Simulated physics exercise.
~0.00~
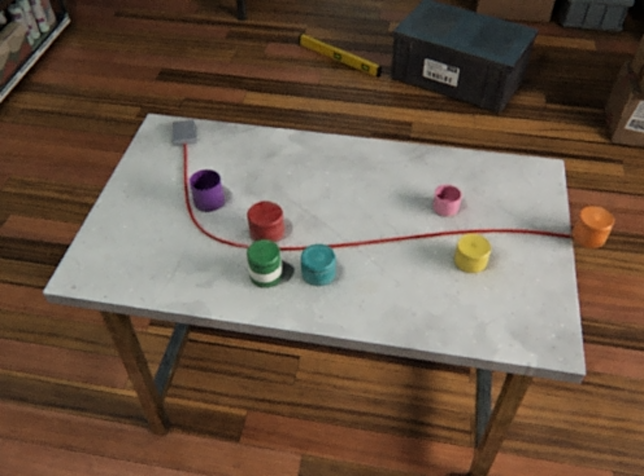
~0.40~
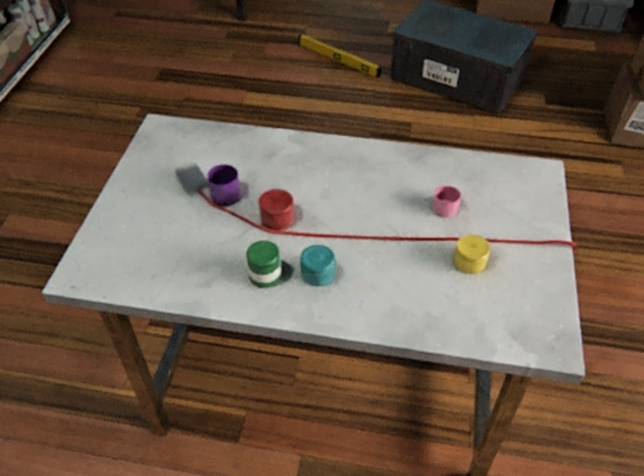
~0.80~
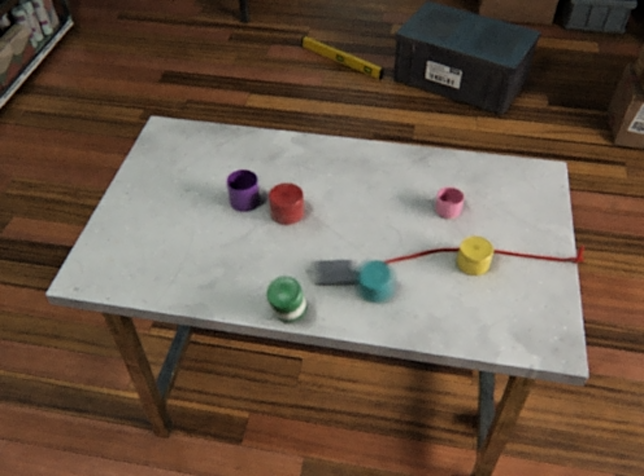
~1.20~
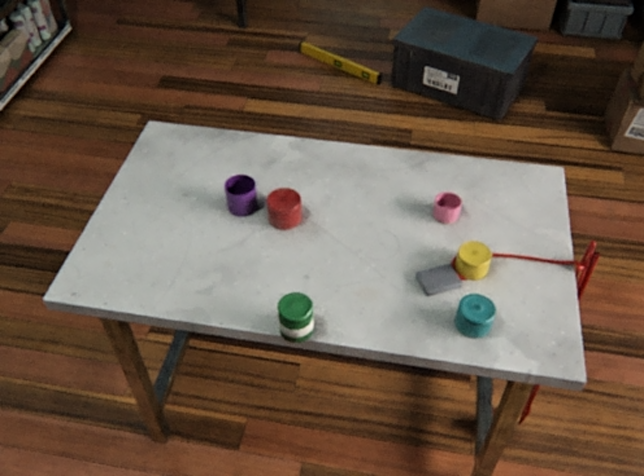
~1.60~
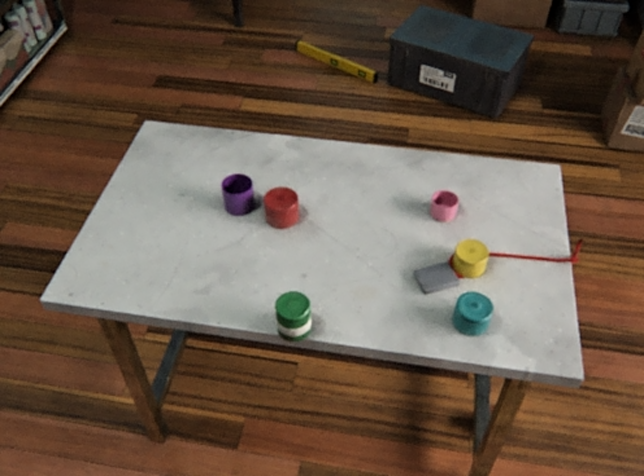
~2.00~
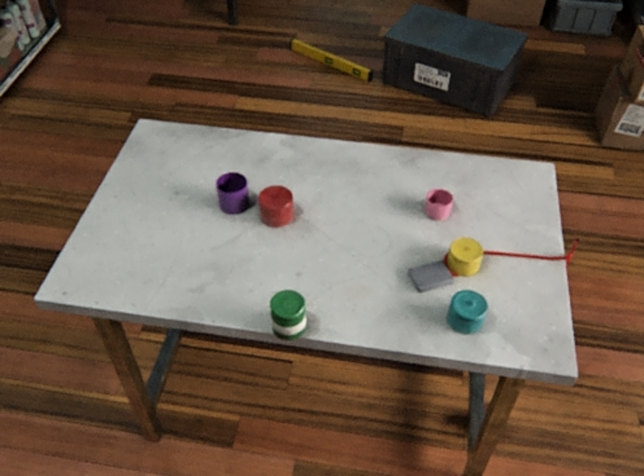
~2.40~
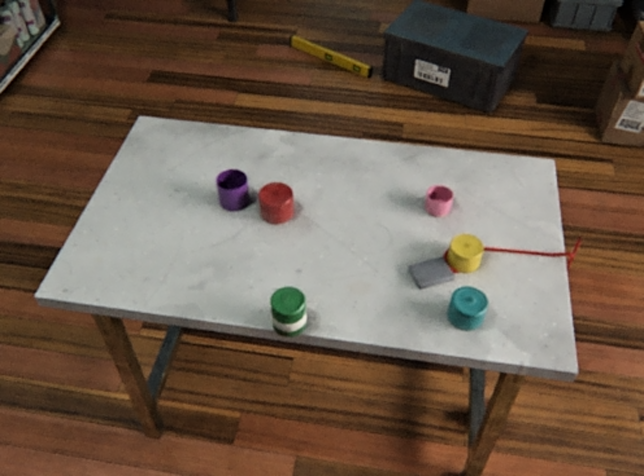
An orange tub dropped off the right edge of the table, pulling a red cord that dragged a small grey block across the top, shifting the purple, red, green and teal containers before the block stopped beside the unmoved yellow tub, still on the table.
